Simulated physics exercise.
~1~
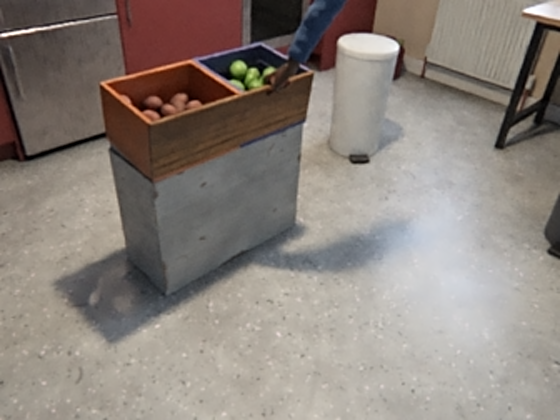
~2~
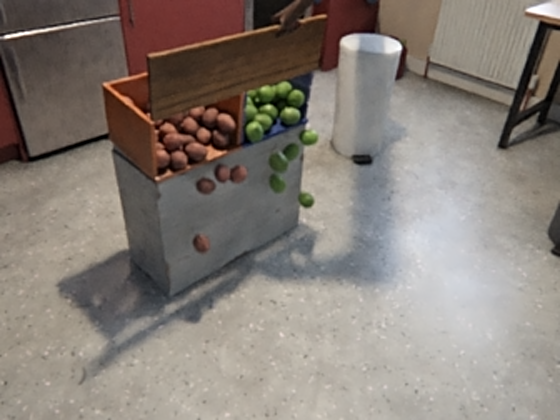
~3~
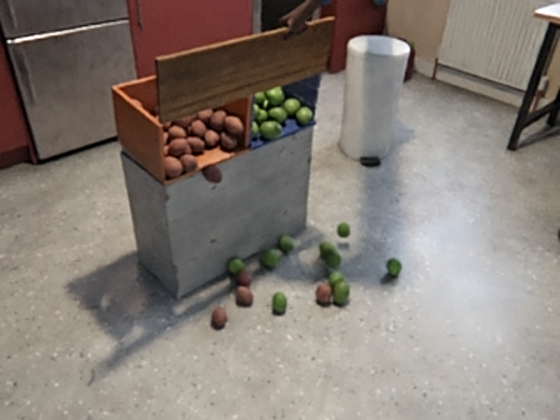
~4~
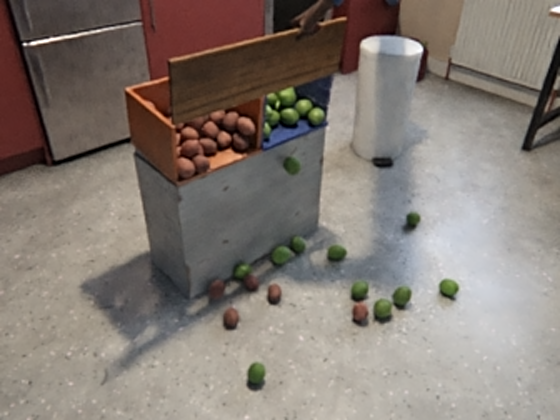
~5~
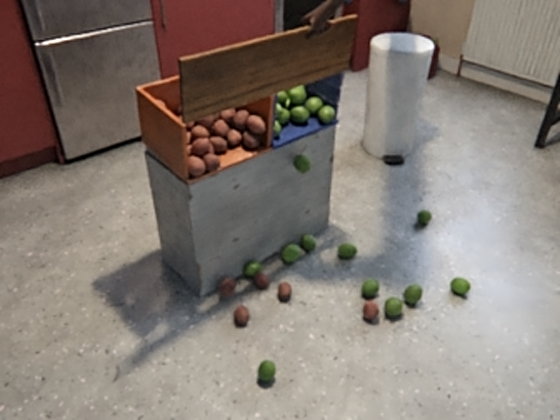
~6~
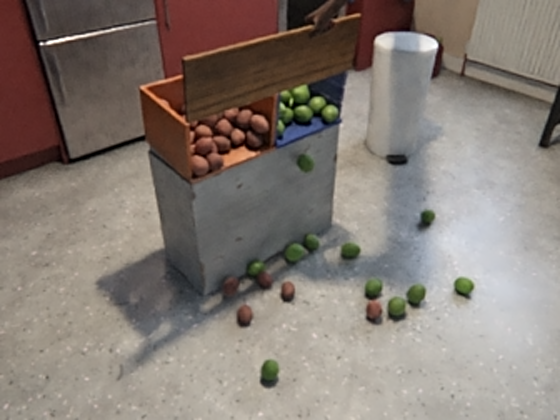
A hand lifts the wooden gate, and some limes and potatoes spill onto the floor.
